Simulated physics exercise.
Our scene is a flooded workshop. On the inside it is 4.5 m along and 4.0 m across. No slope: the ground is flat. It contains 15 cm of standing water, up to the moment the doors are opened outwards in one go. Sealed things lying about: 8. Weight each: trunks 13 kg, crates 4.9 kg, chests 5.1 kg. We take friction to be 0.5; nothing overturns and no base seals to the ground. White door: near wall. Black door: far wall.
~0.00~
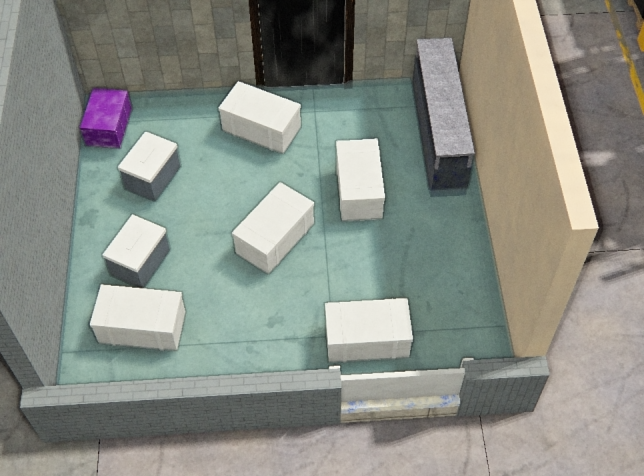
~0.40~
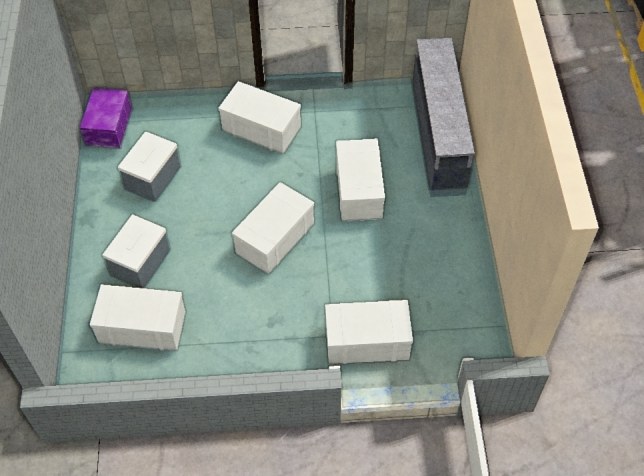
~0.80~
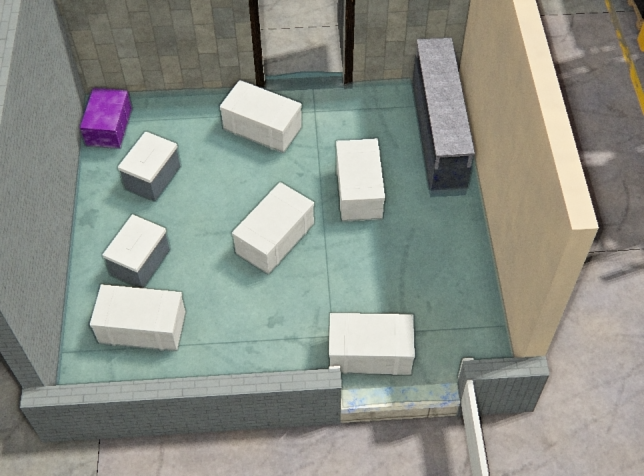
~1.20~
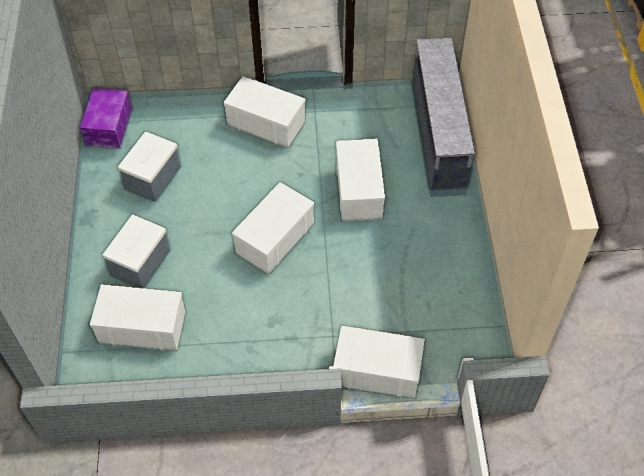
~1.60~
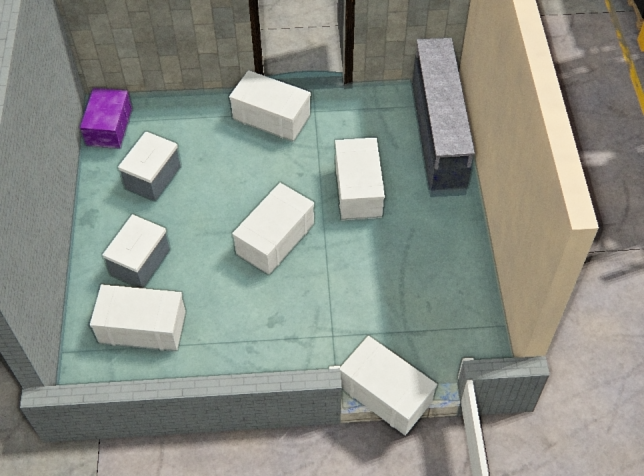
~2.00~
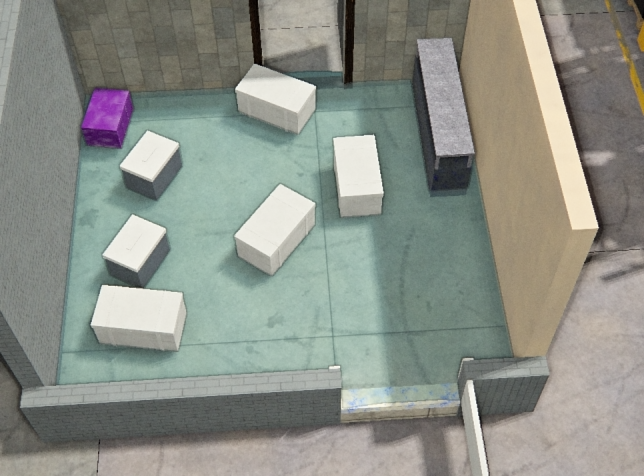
A white box slides out through the open near doorway while another shifts toward the far doorway.
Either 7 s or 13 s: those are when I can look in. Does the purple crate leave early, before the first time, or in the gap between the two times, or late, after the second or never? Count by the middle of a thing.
Late.
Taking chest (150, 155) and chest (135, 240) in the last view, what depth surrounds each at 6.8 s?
Roughly 10 and 10 cm.
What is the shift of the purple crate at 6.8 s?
Shift by then: About 30 cm.
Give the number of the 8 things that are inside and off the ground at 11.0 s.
The number is 6.
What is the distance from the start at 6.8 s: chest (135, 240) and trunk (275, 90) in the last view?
Respectively, 40 cm and gone out.
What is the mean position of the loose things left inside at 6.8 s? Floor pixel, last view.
About (237, 217).
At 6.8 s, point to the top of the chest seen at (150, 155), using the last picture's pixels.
(197, 141), give or take.
After 3.0 s the purple crate is near (111, 107), 0.1 m from its start, afloat; 1 of 8 are out; 7 afloat.
After 6.8 s the purple crate is near (129, 105), 0.3 m from its start, afloat; 2 of 8 are out; 6 afloat.
After 11.0 s the purple crate is near (140, 101), 0.4 m from its start, afloat; 2 of 8 are out; 6 afloat.
After 15.0 s the purple crate is near (170, 98), 0.7 m from its start, afloat; 2 of 8 are out; 6 afloat.
